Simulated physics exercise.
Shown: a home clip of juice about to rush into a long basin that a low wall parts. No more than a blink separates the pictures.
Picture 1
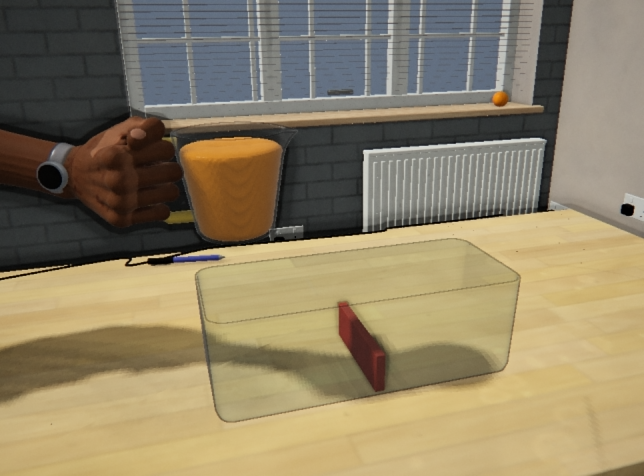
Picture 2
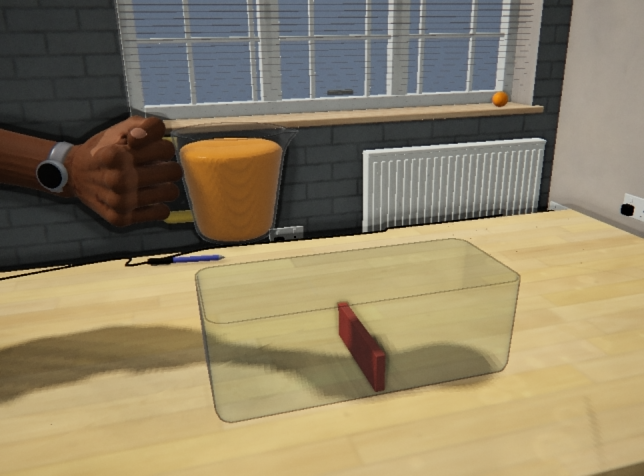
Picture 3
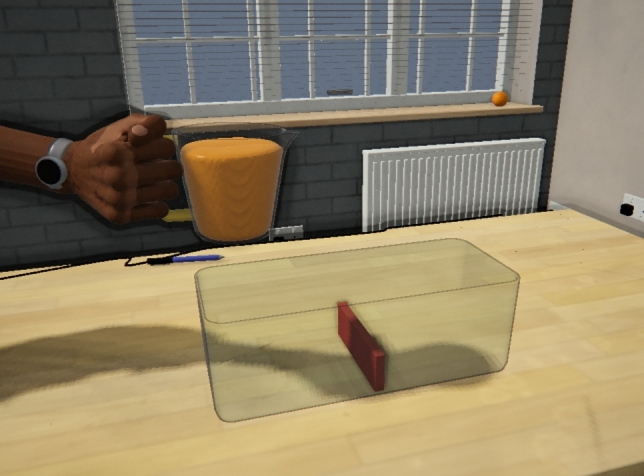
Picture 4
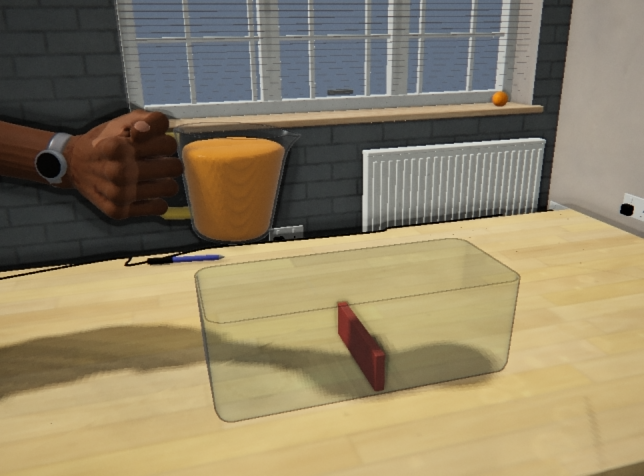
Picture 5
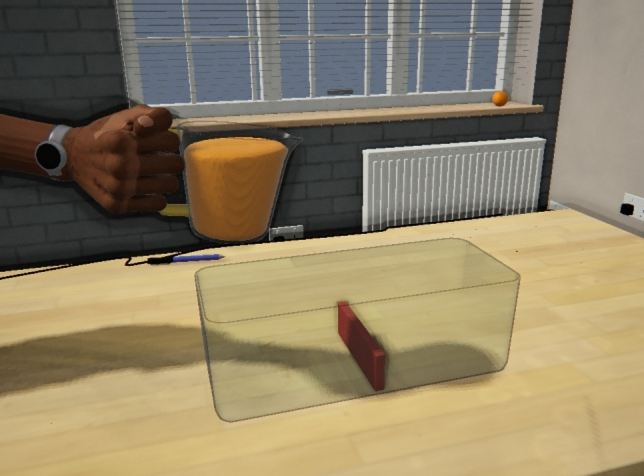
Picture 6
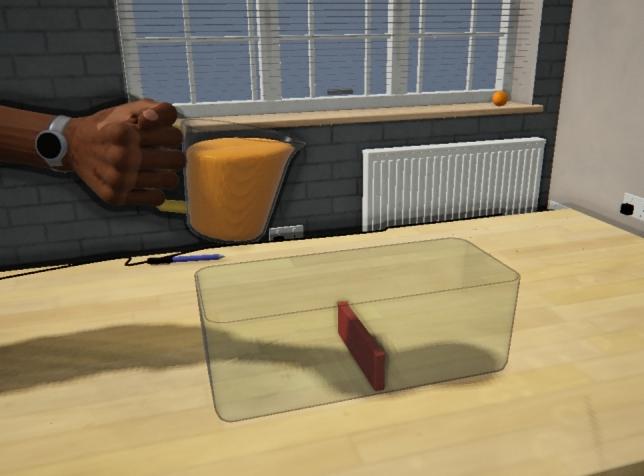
A dark-skinned hand wearing a grey-banded watch reaches in from the left, holding a clear jug of orange juice above a pale wooden table, seen from slightly above in a room with dark brick walls. A long transparent basin with a low red wall across its middle sits in front, with a window, white radiator and small orange fruit behind. The hand gradually tilts the jug slightly rightward, while the camera stays still.
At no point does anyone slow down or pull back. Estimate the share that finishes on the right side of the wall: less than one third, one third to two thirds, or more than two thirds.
The right side ends up with one third to two thirds.
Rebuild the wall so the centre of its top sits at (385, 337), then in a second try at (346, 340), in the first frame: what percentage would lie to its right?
10 % then 70 %, approximately.
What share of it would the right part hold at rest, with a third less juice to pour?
Near 15 in a hundred.
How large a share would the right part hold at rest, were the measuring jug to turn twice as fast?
Somewhere near 25 percent.
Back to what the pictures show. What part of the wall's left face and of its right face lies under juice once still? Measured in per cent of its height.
Left part: 30 per cent; right part: 20.
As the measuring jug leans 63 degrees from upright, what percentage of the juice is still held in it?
It still holds around 70 per cent there.
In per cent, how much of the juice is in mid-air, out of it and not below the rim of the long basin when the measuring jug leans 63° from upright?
Roughly 15 per cent.
A moment on, the measuring jug is tipped part way and 70 per cent is still to pour, 3 is left of the wall and 9 right of it.
Next, the measuring jug is tipped on its side and 12 per cent is still to pour, 37 is left of the wall and 41 right of it.
Then the measuring jug is tipped right over and 0 per cent is still to pour, 58 is left of the wall and 41 right of it.
Later the measuring jug is tipped right over and 0 per cent is still to pour, 57 is left of the wall and 42 right of it.
At rest 57 per cent lies left of the wall, 42 right of it and 1 outside.
